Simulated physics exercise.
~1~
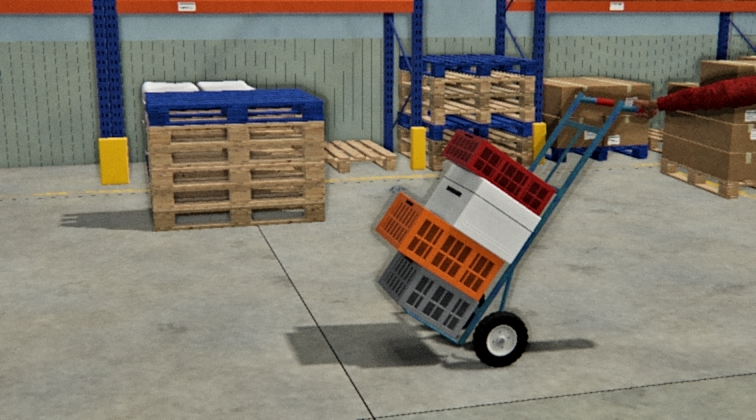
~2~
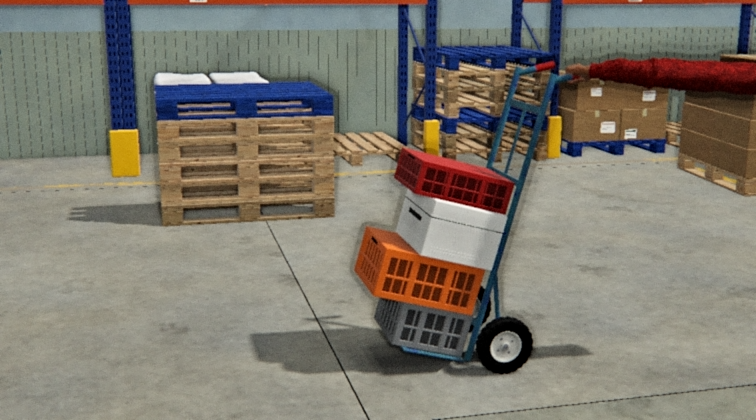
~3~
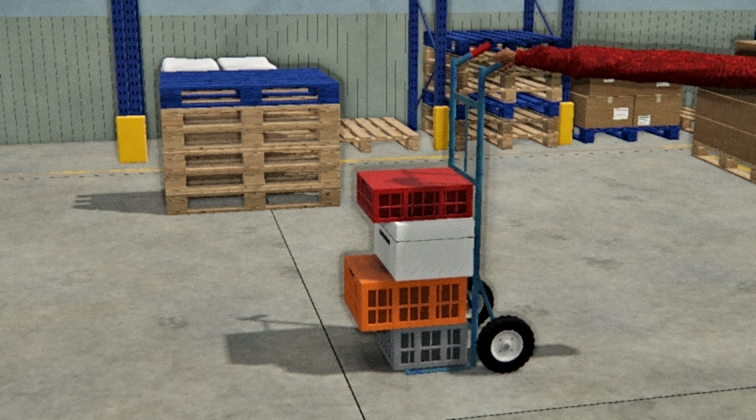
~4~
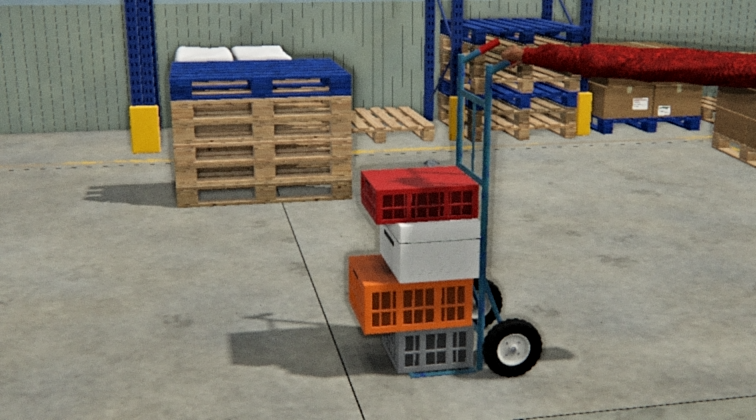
A blue two-wheeled hand truck, held by a red-sleeved arm and leaning back with a red crate, white box, orange crate and grey crate stacked on it, swings upright on a warehouse floor, then stands still with all four still piled on its plate.
